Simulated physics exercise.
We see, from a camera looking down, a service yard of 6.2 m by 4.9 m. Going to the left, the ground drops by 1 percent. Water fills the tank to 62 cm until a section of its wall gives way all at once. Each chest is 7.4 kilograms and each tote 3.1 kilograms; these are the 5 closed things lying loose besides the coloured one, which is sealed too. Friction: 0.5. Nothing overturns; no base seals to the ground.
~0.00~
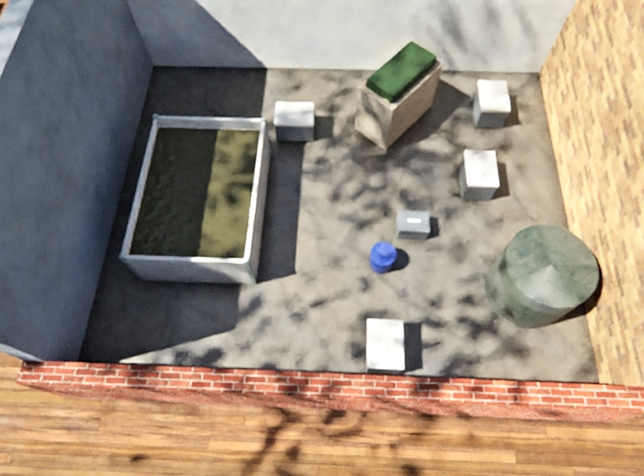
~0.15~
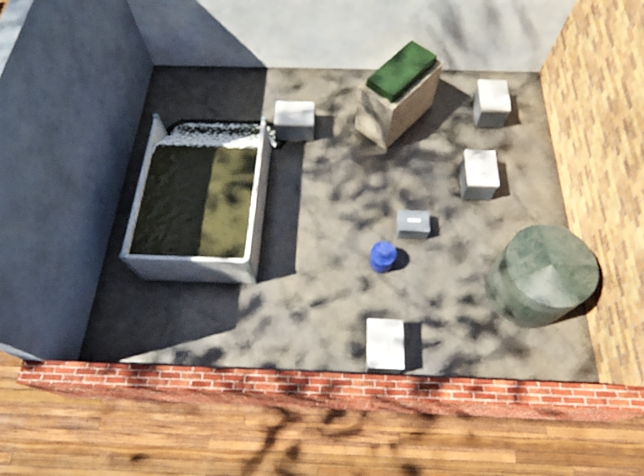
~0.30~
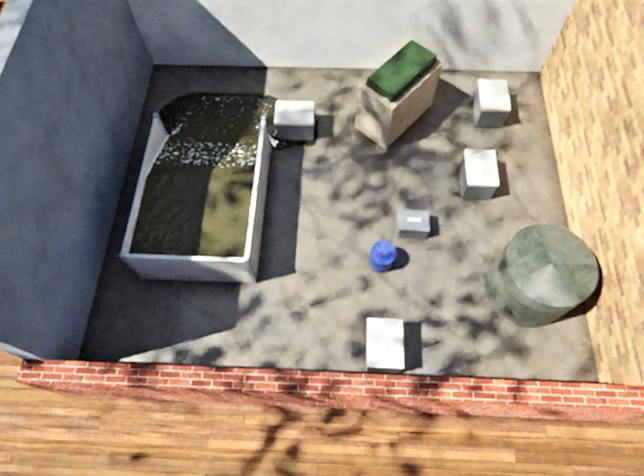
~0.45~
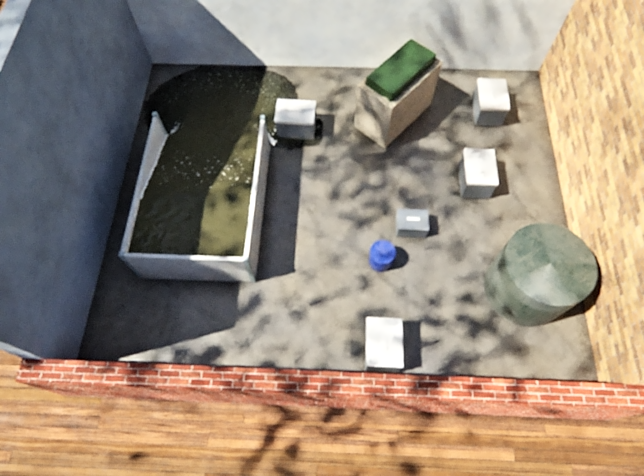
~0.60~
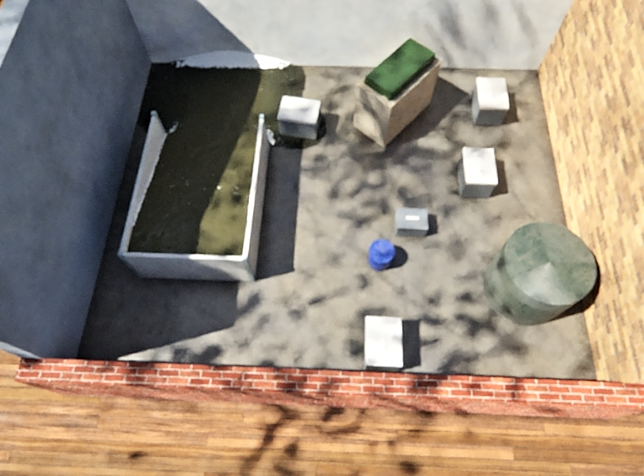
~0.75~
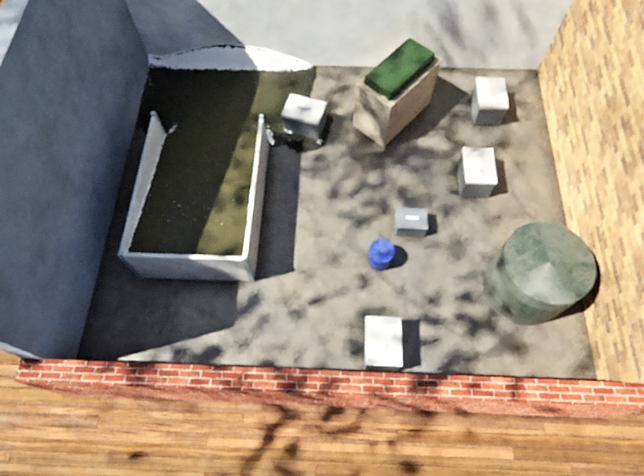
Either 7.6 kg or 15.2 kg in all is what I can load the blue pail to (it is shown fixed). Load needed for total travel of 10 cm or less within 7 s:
Lower.
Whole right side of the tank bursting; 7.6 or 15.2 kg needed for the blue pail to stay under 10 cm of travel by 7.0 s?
Result: Both masses insufficient.
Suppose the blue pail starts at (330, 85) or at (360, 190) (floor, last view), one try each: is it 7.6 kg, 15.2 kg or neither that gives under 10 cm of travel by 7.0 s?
Respectively, neither option; second option only.
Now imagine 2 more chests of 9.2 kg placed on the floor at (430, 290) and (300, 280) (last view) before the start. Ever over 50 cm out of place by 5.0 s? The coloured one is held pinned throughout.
Going through them in that order, the answers are not too far and not too far.
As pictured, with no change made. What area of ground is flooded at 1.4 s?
8.0 m2.
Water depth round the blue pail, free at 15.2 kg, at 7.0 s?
Close to 8 cm deep.
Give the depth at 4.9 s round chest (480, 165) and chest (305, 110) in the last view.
Around 3 cm and 4 cm.
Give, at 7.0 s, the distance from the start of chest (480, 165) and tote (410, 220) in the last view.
The first has moved 60 cm and the second 250 cm from the start.
After 1.4 s the blue pail would be 0 cm from its start with 7.6 kg and 0 cm from its start with 15.2 kg; 0 cm of water round it then.
After 3.1 s the blue pail would be 0 cm from its start with 7.6 kg and 0 cm from its start with 15.2 kg; 0 cm of water round it then.
After 4.9 s the blue pail would be 0 cm from its start with 7.6 kg and 0 cm from its start with 15.2 kg; 4 cm of water round it then.
After 7.0 s the blue pail would be 0 cm from its start with 7.6 kg and 0 cm from its start with 15.2 kg; 8 cm of water round it then.
